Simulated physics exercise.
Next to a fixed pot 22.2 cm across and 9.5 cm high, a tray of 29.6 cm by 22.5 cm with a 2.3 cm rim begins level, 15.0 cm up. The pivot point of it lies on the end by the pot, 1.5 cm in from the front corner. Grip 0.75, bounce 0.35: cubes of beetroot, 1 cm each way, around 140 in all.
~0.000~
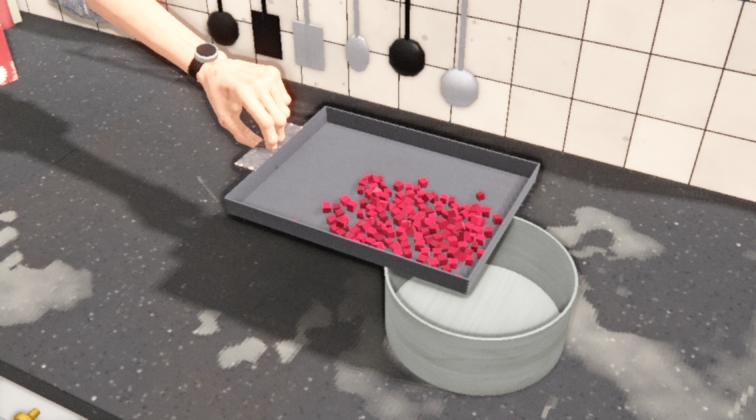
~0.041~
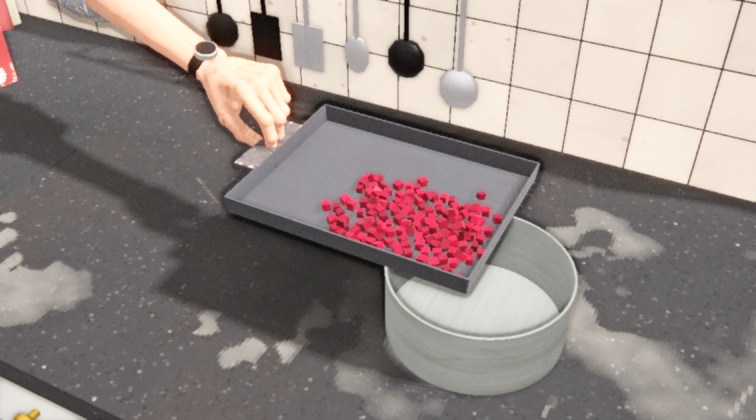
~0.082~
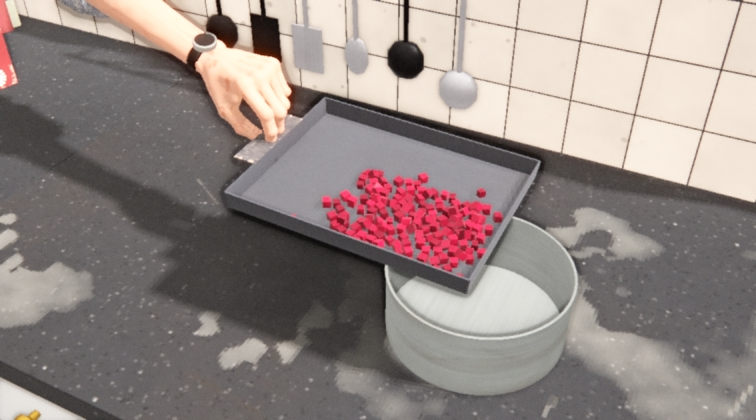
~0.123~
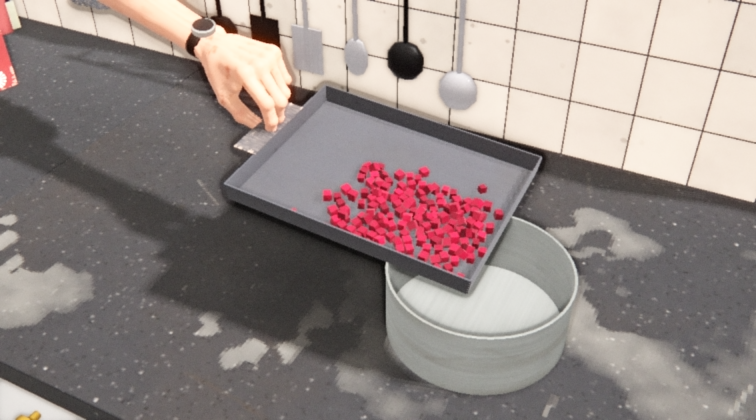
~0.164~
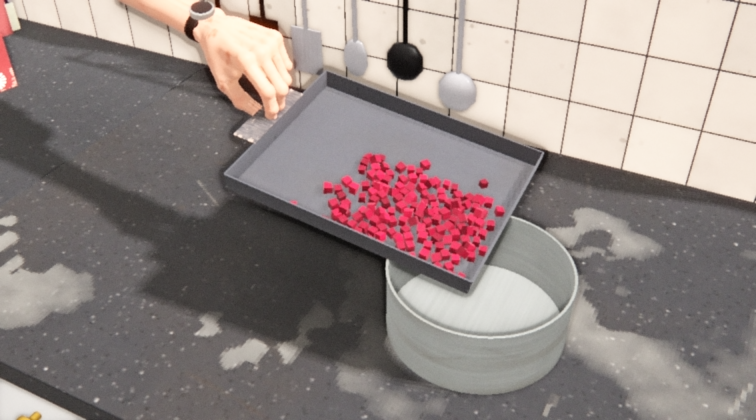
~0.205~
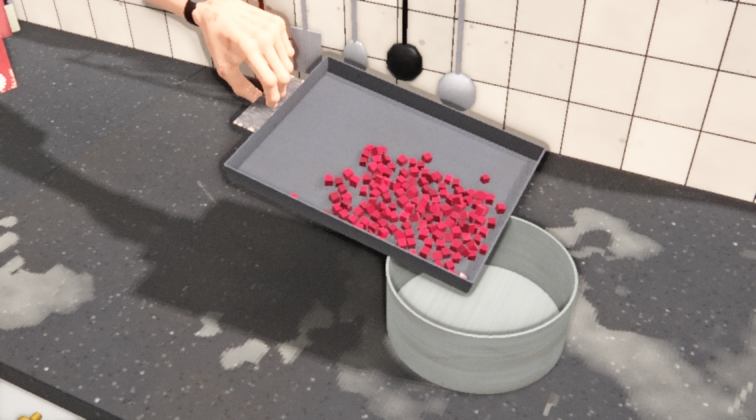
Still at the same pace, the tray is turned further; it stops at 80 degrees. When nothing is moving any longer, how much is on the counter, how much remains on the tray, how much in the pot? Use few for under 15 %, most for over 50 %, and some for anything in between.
Counter: Most, tray: Some, pot: Few.
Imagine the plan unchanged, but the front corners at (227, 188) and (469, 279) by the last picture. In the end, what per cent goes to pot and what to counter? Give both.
Pot: 0, counter: 70.
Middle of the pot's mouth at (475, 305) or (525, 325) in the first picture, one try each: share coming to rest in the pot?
First try about 70 per cent, second try about 80 per cent.
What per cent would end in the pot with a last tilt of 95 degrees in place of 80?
You'd end up with some 0 % in the pot.
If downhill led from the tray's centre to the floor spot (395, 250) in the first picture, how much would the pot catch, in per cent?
The share comes to about 0 in a hundred.
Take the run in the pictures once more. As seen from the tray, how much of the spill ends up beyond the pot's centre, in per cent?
Around 90 in a hundred.
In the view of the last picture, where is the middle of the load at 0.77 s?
Near pixel (463, 217).
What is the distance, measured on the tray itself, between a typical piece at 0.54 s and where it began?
2 cm.
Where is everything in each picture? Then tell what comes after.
The first picture shows tray tilt 0 degrees, front corners at (228, 197) and (467, 277); middle of the pieces at (406, 225); pot at (480, 268).
The second picture shows tray tilt 1 degrees, front corners at (228, 196) and (467, 277); middle of the pieces at (406, 224).
The third picture shows tray tilt 3 degrees, front corners at (228, 191) and (468, 278); middle of the pieces at (406, 222).
The fourth picture shows tray tilt 6 degrees, front corners at (228, 183) and (469, 278), lowest corner right front; middle of the pieces at (407, 218).
The fifth picture shows tray tilt 10 degrees, front corners at (227, 173) and (470, 279), lowest corner right front; middle of the pieces at (408, 213).
The sixth picture shows tray tilt 14 degrees, front corners at (228, 164) and (471, 280), lowest corner right front; middle of the pieces at (409, 209); pot at (481, 268). The tray's pace is about 95 degrees a second.
Then, at 0.54 s, tilt 46 degrees; the tray holds 100 %, the pot 0 %.
After 0.77 s, tilt 68 degrees; the tray holds 100 %, the pot 0 %.
Then, at 1.11 s, tilt 80 degrees; the tray holds 85 %, the pot 0 %.
At rest (2.7 s), counter 75 %, tray 25 %, pot 0 %.
